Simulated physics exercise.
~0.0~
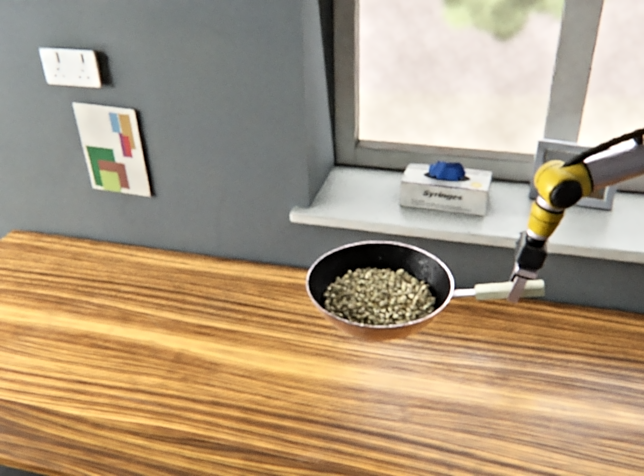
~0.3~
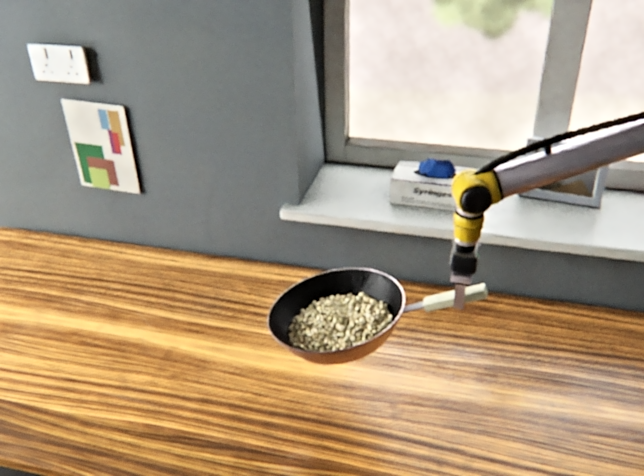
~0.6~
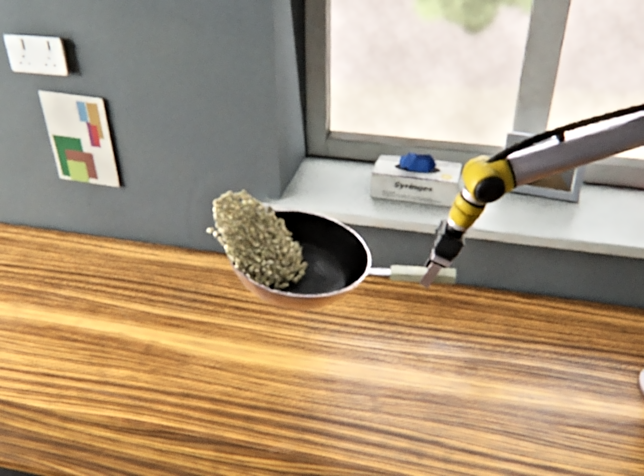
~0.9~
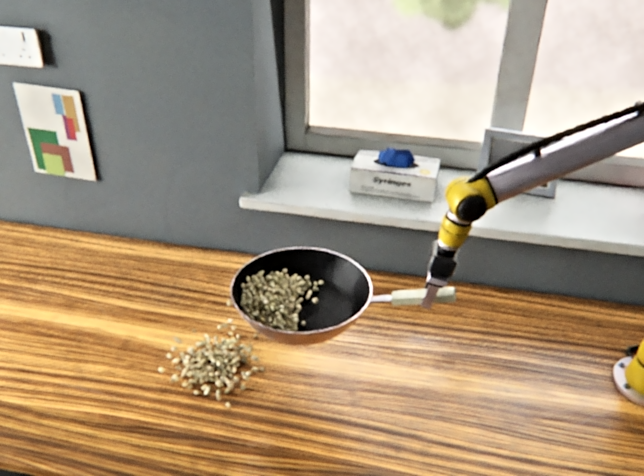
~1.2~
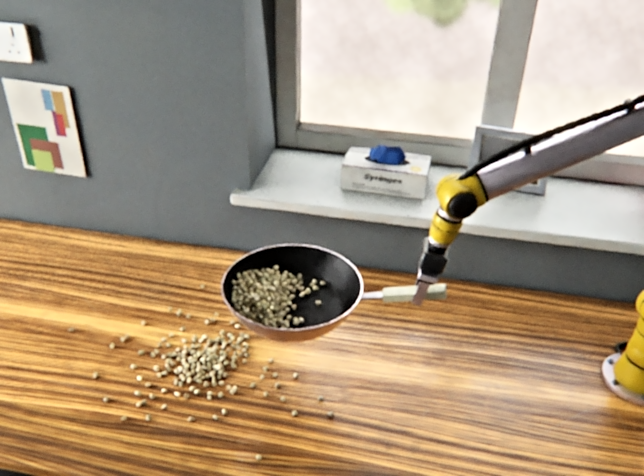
The video shows a robot arm holding a frying pan of dried beans above a striped wooden table, lowering and tilting it, then swinging it up so beans surge over the left rim. Many scatter across the table, while the rest stay in the levelled pan.
